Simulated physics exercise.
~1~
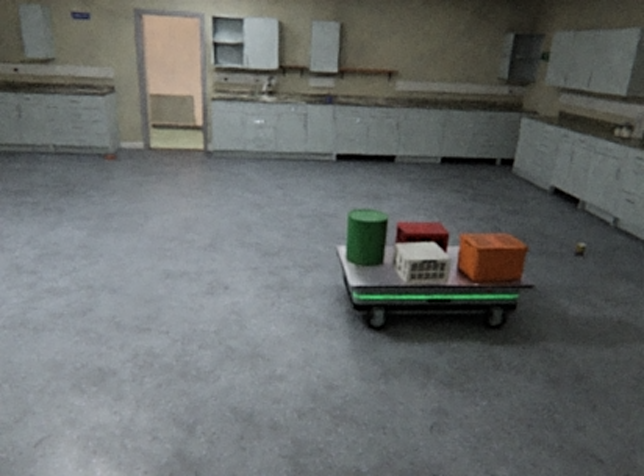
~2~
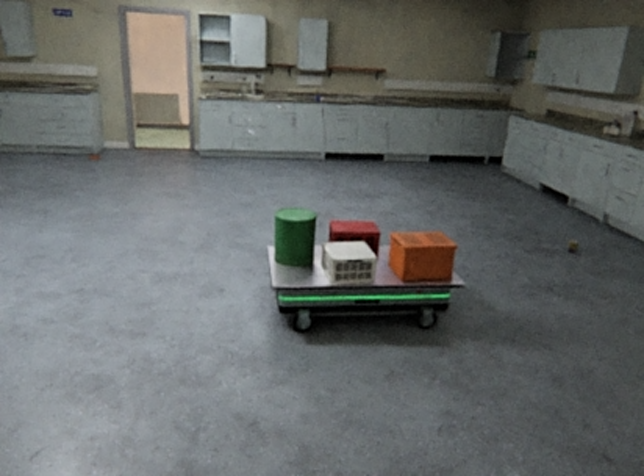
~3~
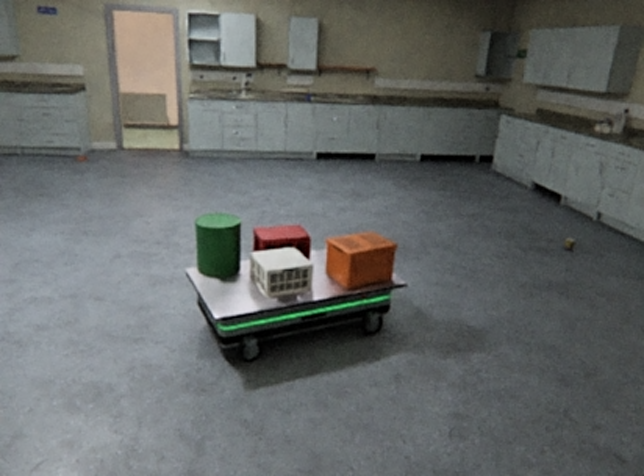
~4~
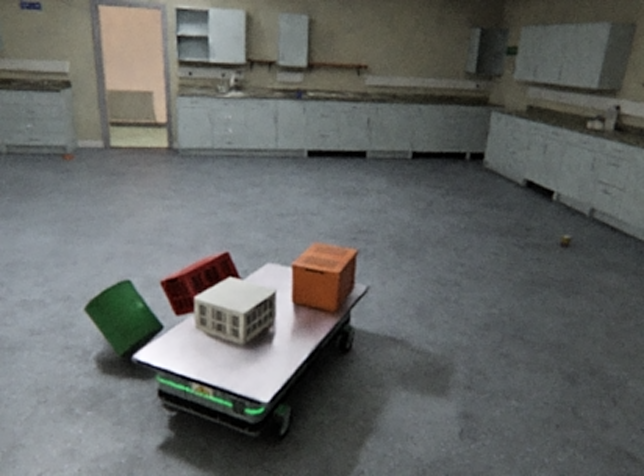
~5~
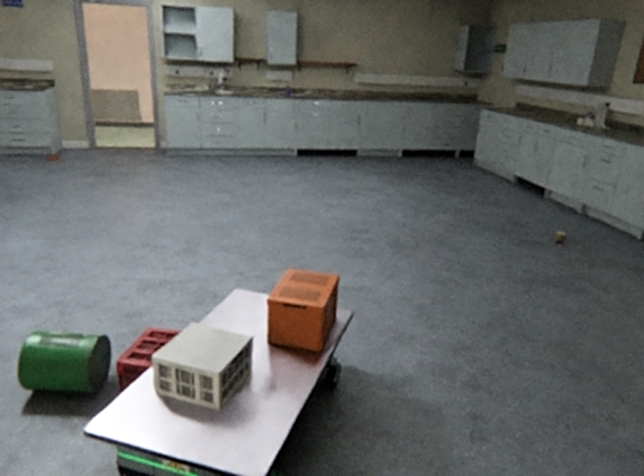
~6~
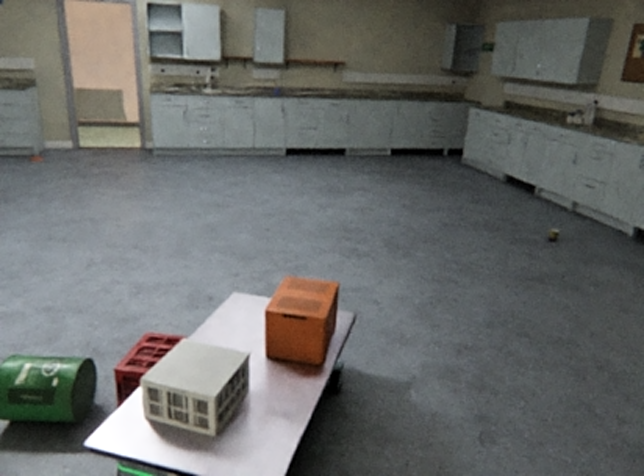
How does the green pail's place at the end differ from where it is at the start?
At the start the green pail stands on the left end of the cart, near the middle of the view. At the end it lies on its side on the floor at the lower left, beyond the red crate.
